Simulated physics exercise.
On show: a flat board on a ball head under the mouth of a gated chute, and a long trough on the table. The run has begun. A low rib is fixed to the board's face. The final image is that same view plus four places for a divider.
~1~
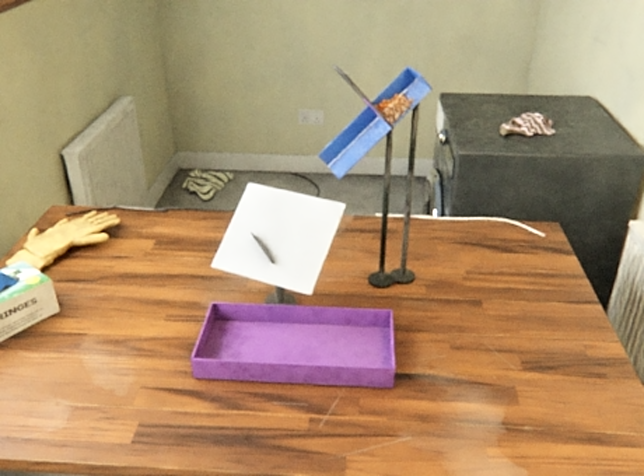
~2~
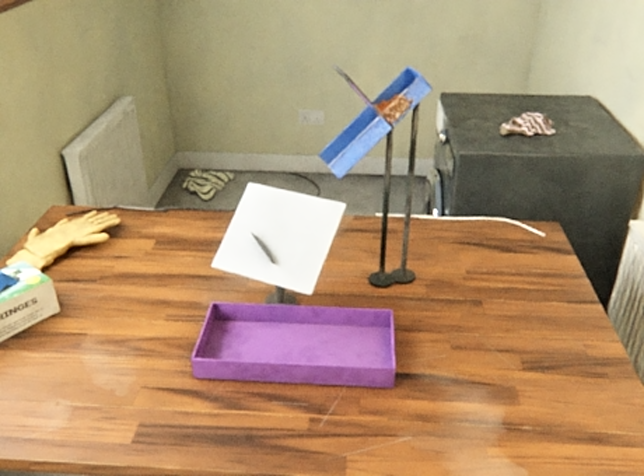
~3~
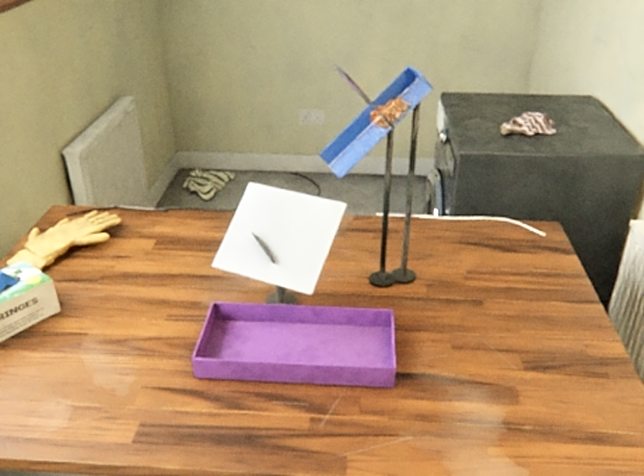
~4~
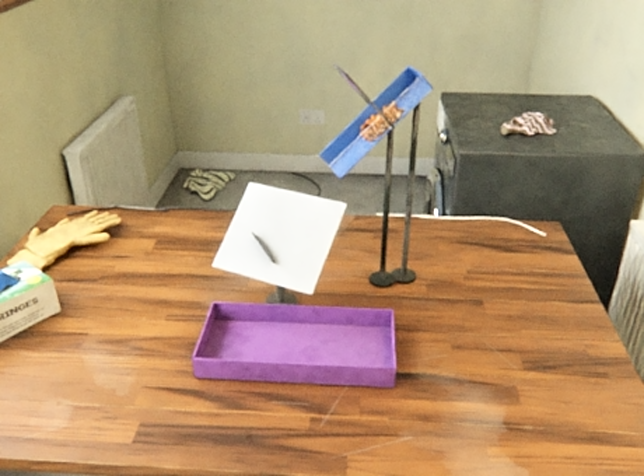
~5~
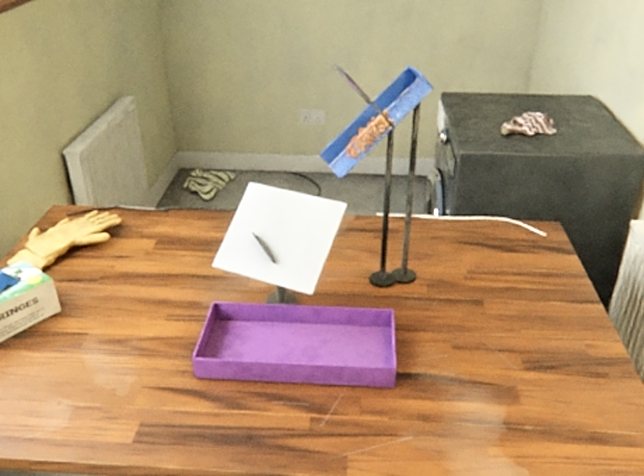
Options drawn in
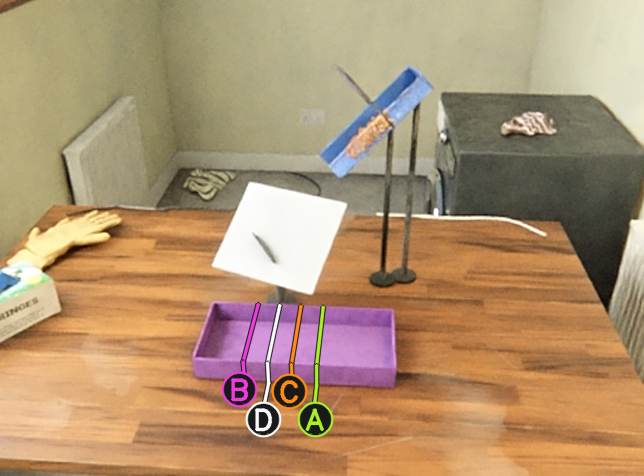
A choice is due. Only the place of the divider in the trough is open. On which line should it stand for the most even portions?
It is D.
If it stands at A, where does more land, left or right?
The left side.
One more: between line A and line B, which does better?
Line B.
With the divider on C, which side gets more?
The left side.
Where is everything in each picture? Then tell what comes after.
In the first picture, load behind the gate at (391, 108), cereal balls; lip of the chute at (334, 173), sloping fairly steeply.
In the second picture, middle of the board at (278, 235), tilted fairly steeply; middle of its low edge at (259, 280); of its high edge at (296, 193).
In the third picture, front corners of the trough at (193, 358) and (395, 368), empty; front of the load at (373, 119).
In the fourth picture, middle of the load at (380, 119); its front at (366, 138), about a third of the way to the lip; rib from (252, 232) to (272, 260).
In the fifth picture, middle of the load at (372, 134); its front at (349, 155), about two thirds of the way to the lip.
On the marked copy, line A crosses the front rim at (316, 364); line B crosses the front rim at (243, 361); line C crosses the front rim at (291, 363); line D crosses the front rim at (267, 362).
Choosing A, of what is caught, all on the left of the divider, none on the right.
Choosing B, of what is caught, a small part on the left of the divider, most on the right.
Choosing C, of what is caught, nearly all on the left of the divider, a small part on the right.
Choosing D, of what is caught, about half on the left of the divider, about half on the right.
